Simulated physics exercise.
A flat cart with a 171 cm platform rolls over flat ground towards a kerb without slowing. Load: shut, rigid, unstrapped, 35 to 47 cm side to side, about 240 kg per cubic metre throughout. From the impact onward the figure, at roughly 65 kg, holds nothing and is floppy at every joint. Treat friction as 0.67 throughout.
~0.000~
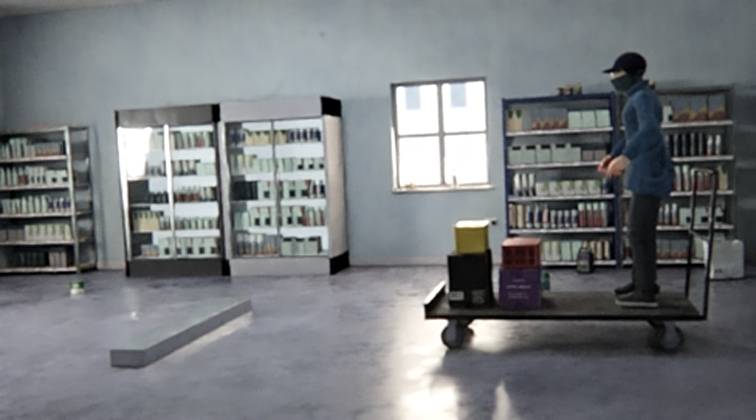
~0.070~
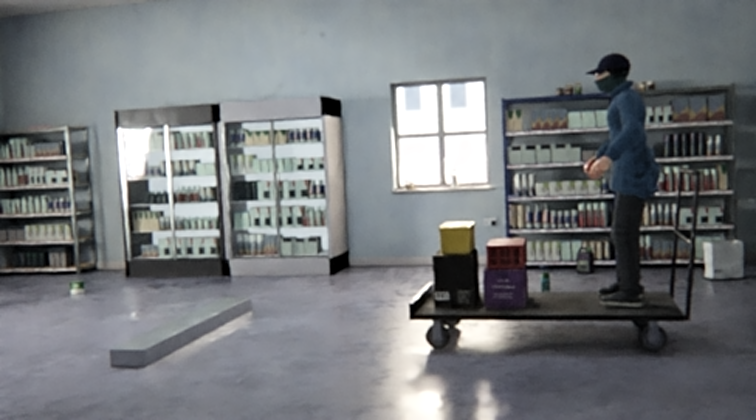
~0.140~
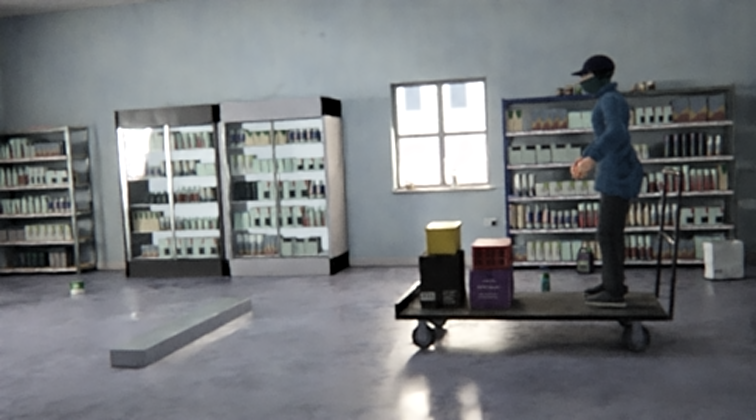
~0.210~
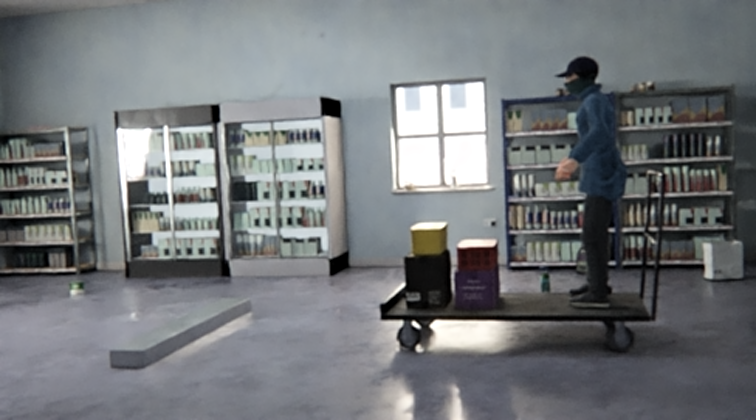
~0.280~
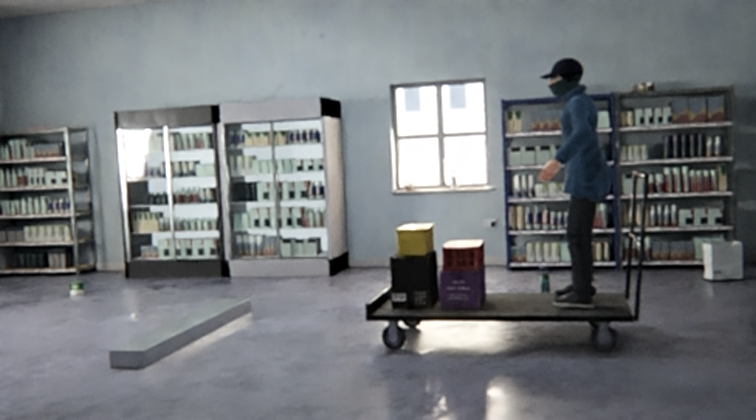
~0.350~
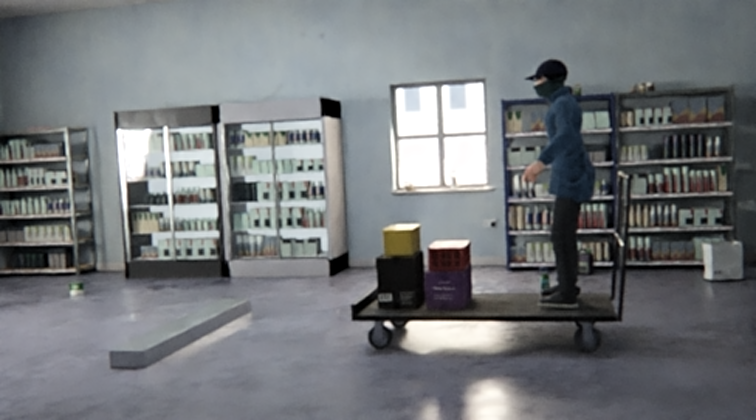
In a room lined with shelves of bottles, a masked figure in a cap and blue jacket stood on a flat cart as it rolled steadily left, carrying stacked yellow, black, red and purple boxes.
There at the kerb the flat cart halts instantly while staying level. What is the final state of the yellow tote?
Final position: Upon the deck.
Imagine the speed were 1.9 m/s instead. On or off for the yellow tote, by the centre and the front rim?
In that case the yellow item would not stay put.
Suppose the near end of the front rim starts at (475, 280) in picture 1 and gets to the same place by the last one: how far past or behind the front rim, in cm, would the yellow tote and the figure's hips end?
The yellow item would stop 40 cm past the front rim, and the hips 70 cm behind it.
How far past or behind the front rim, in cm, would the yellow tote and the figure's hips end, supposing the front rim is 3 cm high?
Rest positions from the front rim: Yellow 20 cm behind; hips 110 cm behind.
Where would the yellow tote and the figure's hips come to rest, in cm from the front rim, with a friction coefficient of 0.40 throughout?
You'd see the yellow one settle 50 cm beyond the front rim while the hips stop 110 cm short of it.
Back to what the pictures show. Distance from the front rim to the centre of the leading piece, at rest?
20 cm behind.
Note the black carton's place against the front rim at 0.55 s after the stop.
About 20 cm behind the rim.
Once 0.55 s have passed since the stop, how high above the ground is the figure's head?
80 cm above it.
After 1.32 s the deck stops.
After 1.57 s the yellow tote is 8 cm behind the rim, tilted 15°, near (198, 242) in the last picture's view.
After 1.87 s the yellow tote is 11 cm behind the rim, tilted 5°, near (202, 244) in the last picture's view.
After 2.32 s the yellow tote is 19 cm behind the rim, tilted 0°, near (212, 244) in the last picture's view.
When all is still (4.5 s), nothing is past the rim; behind it, yellow tote, purple carton, black carton, red crate and the figure's hips.
